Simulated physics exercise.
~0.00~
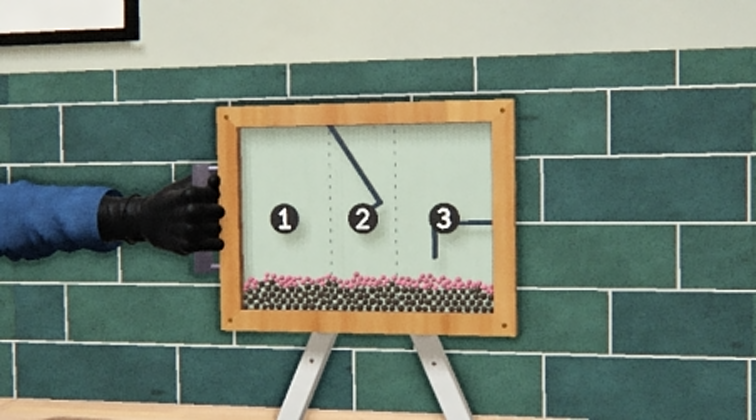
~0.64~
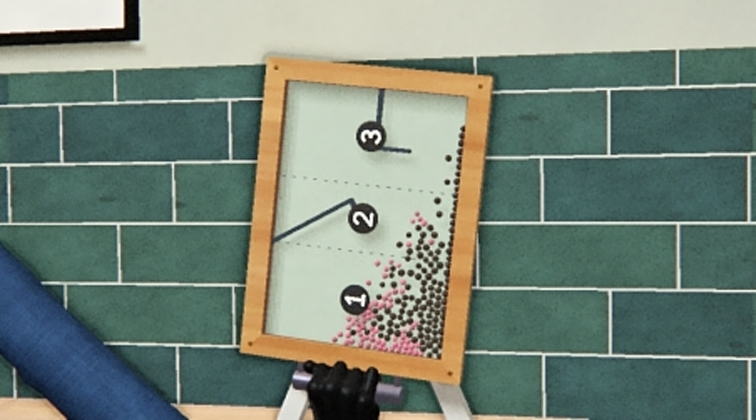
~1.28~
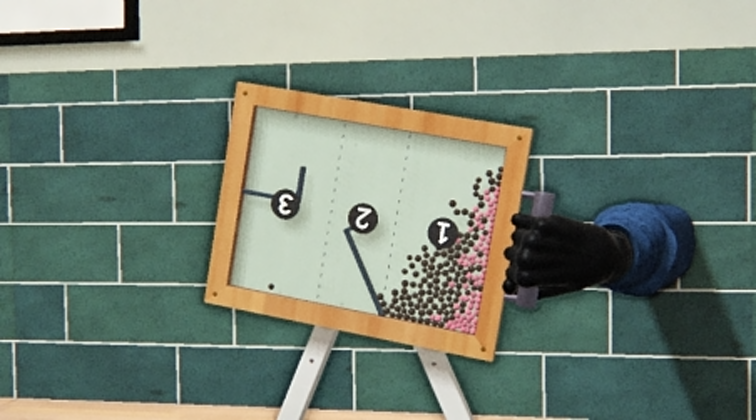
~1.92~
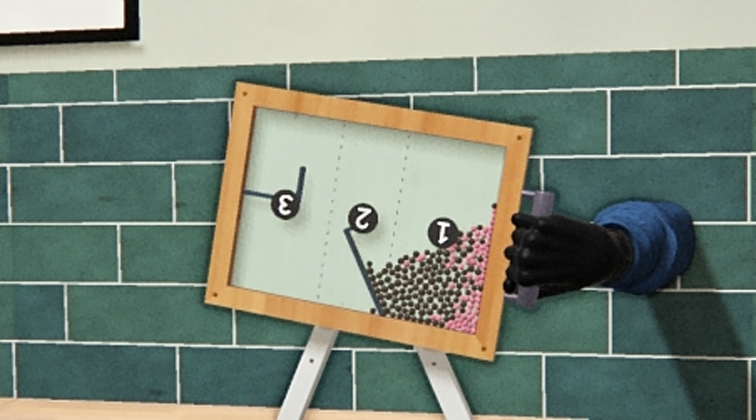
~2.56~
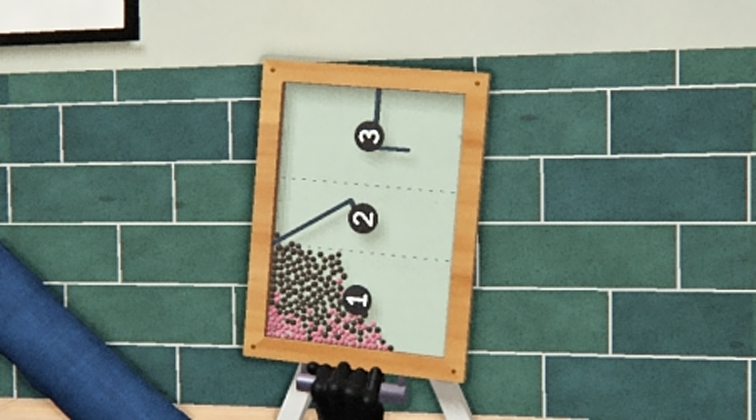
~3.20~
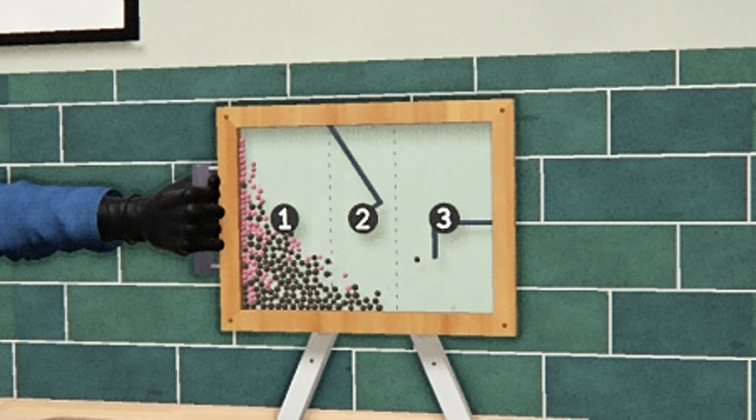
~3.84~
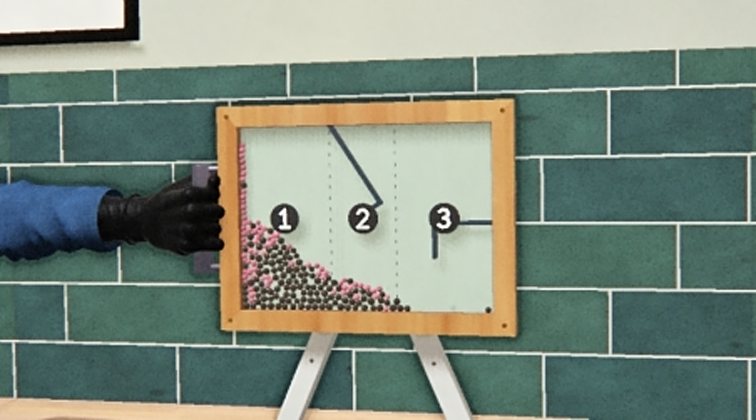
Against a green tiled wall, a black-gloved hand turns a framed box of dark and smaller pink pills anticlockwise until nearly upside down, pauses, then swings it back level, leaving most pills heaped in strip one, with some spilling into strip two.
